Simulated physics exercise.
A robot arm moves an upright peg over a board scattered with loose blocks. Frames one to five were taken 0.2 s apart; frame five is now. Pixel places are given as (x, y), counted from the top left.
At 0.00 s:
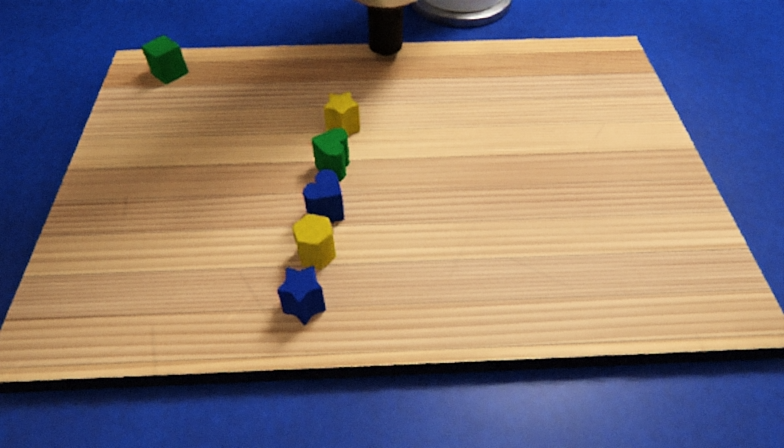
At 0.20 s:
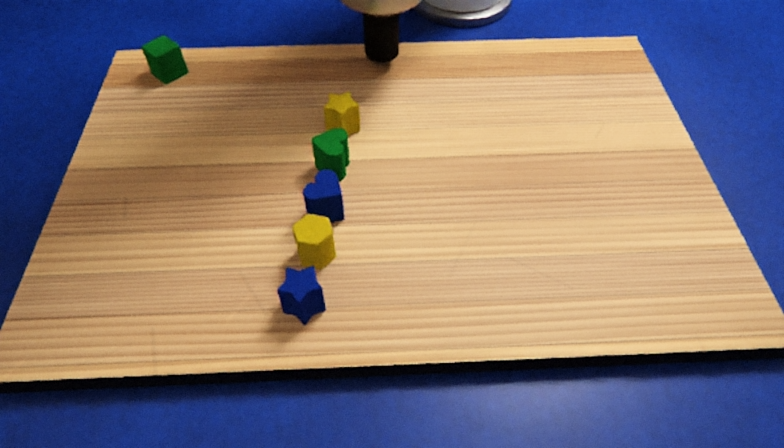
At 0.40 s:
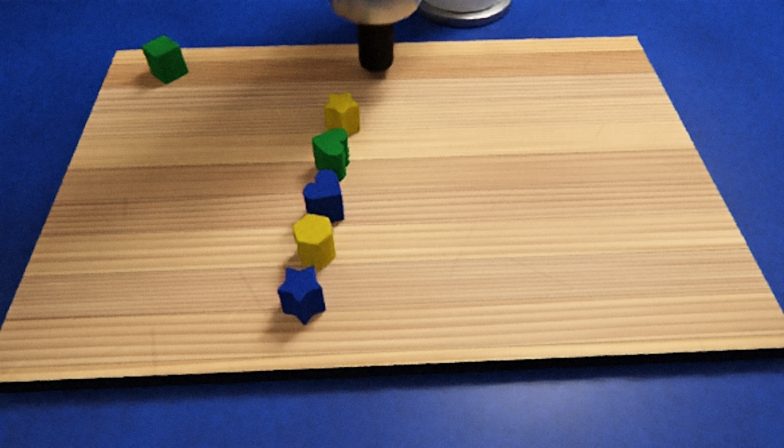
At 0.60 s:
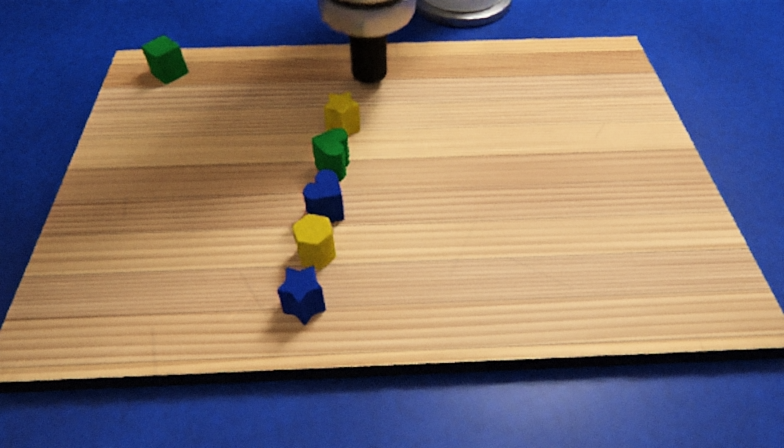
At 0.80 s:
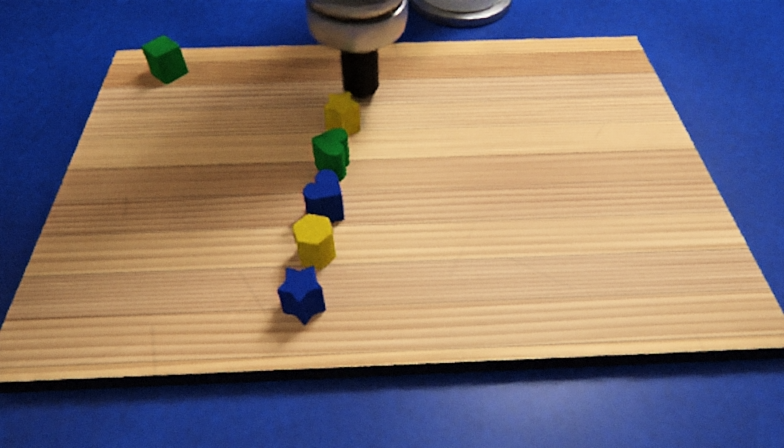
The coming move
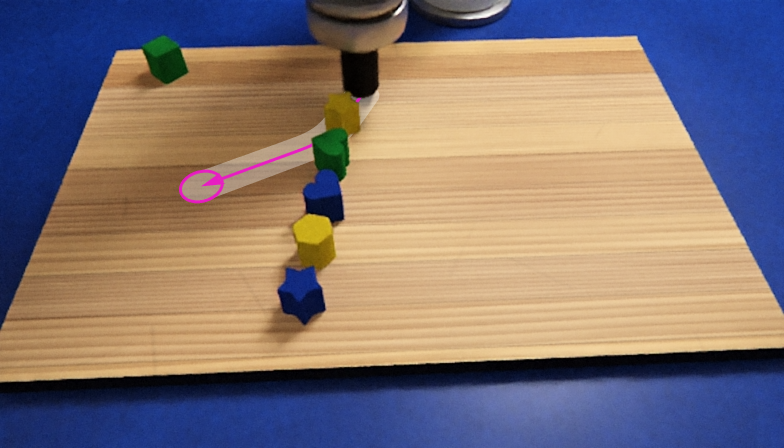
A black peg on a robot arm moves over a pale wooden board on a blue surface, seen from above at an angle by a still camera. A yellow star, green heart, blue heart, yellow six-sided block and blue star form a slightly slanting line left of centre, with a green block at upper left. From the top edge, the peg moves slowly down and slightly left to beside the yellow star, while the blocks stay still.
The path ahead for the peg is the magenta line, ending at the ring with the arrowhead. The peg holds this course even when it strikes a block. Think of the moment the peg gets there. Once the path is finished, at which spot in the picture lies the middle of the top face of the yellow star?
It comes to (304, 146).
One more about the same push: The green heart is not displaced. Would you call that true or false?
Answer: False.
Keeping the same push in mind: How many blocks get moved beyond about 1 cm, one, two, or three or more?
That makes 2 blocks.
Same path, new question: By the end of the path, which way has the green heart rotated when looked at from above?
Spin direction: Counter-clockwise.
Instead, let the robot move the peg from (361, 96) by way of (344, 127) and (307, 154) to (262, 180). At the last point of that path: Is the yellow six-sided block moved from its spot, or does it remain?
Right where it was.
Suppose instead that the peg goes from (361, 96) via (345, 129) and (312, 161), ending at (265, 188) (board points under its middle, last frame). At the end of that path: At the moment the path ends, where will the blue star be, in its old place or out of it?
If the peg follows that path, the blue star stays in its place.
Drawn move, from (361, 96) via (330, 134) and (270, 161), ending at (201, 186).
On the path given first. One third of the way, peg at (328, 127); green heart at (330, 152), turned 15° anticlockwise; yellow star at (322, 131).
Two thirds of the way, peg at (268, 153); green heart at (330, 159), turned 30° anticlockwise; yellow star at (304, 146), turned 35° anticlockwise.
At the end, peg at (198, 178); blue heart still; green heart at (330, 159), turned 30° anticlockwise; yellow star at (304, 146), turned 35° anticlockwise.
